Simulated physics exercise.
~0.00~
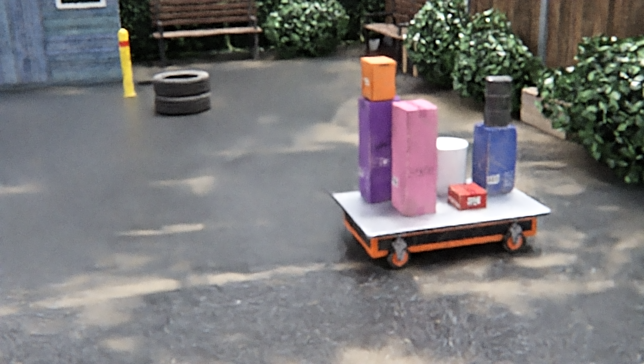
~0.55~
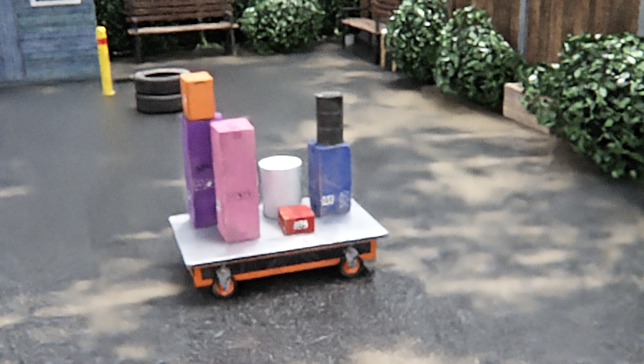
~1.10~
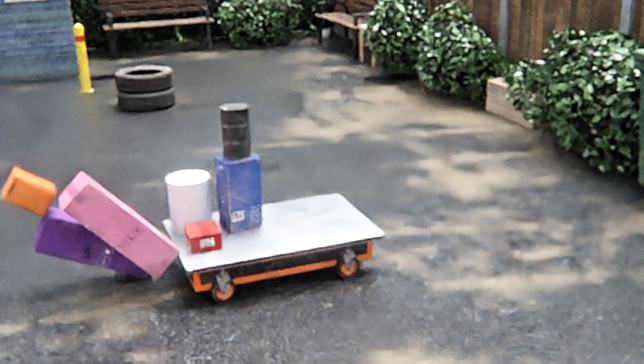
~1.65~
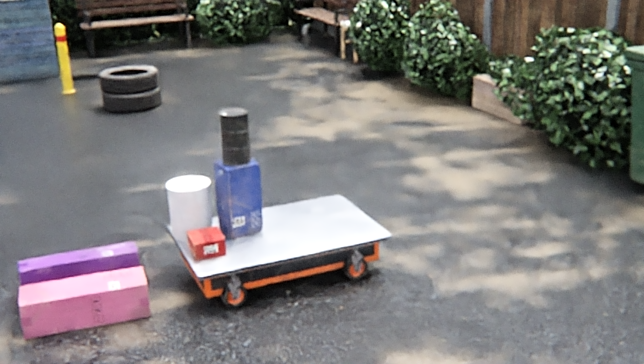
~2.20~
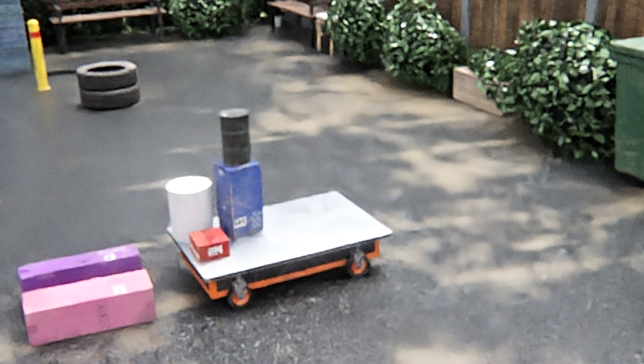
A flat cart loaded with boxes and containers rolls left across a paved yard and stops, and the pink box, purple box and orange block topple off its left end. The pink and purple boxes end lying on the ground, while the blue box, black canister, white pail and red parcel remain aboard.
